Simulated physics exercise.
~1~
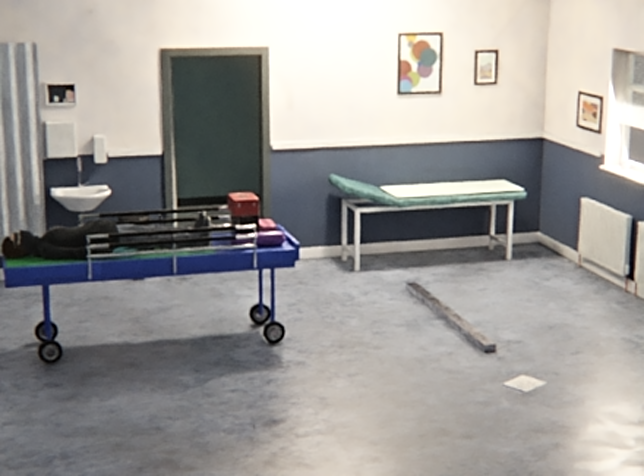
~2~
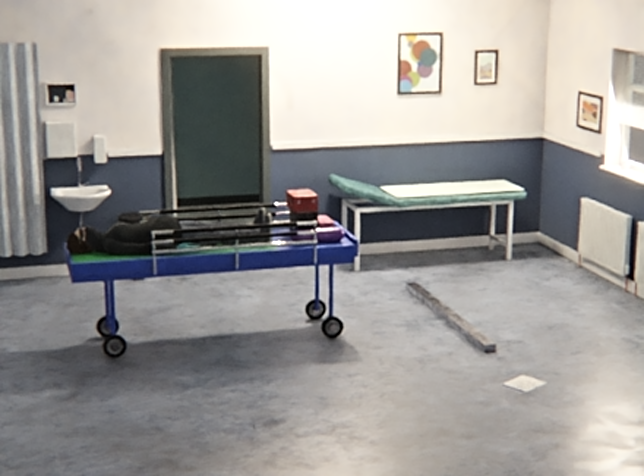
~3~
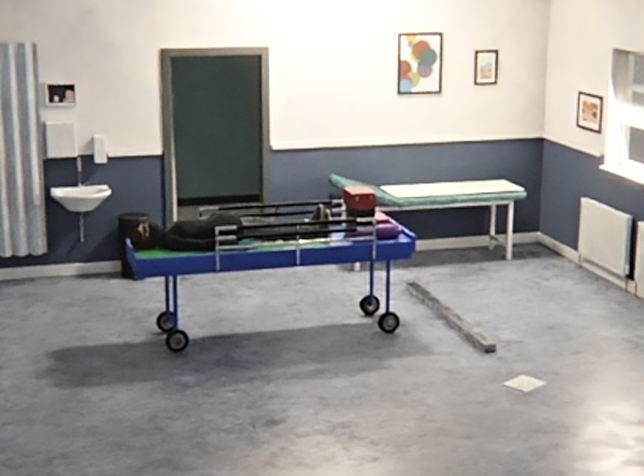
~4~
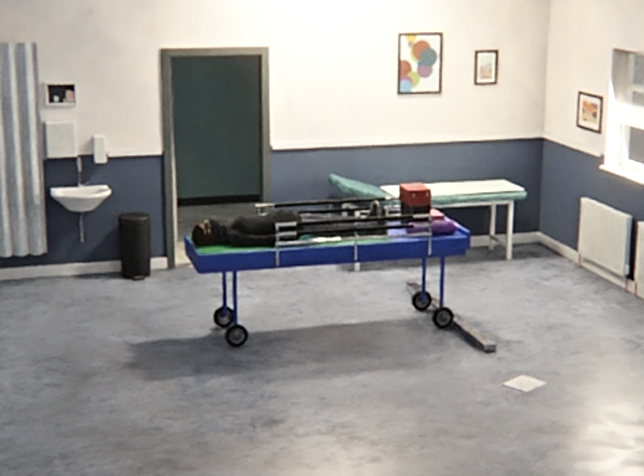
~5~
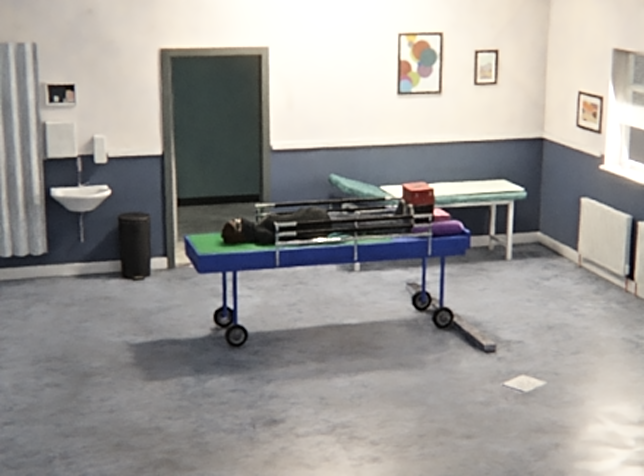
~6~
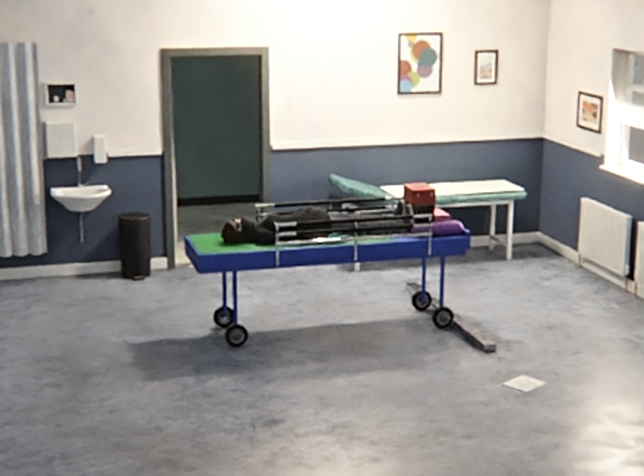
A clinic room with white and navy walls is seen from a fixed, slightly raised view, with a sink on the left, a dark doorway, and a teal-topped couch near the back wall. A blue gurney on four black wheels carries a dark-clothed figure lying flat, with a red case and purple items toward its right end. The gurney rolls feet first to the right, uncovering a black bin, and stops abruptly at a grey strip on the floor. The figure slides a little farther right along the green surface, then lies still, with the red case still aboard.
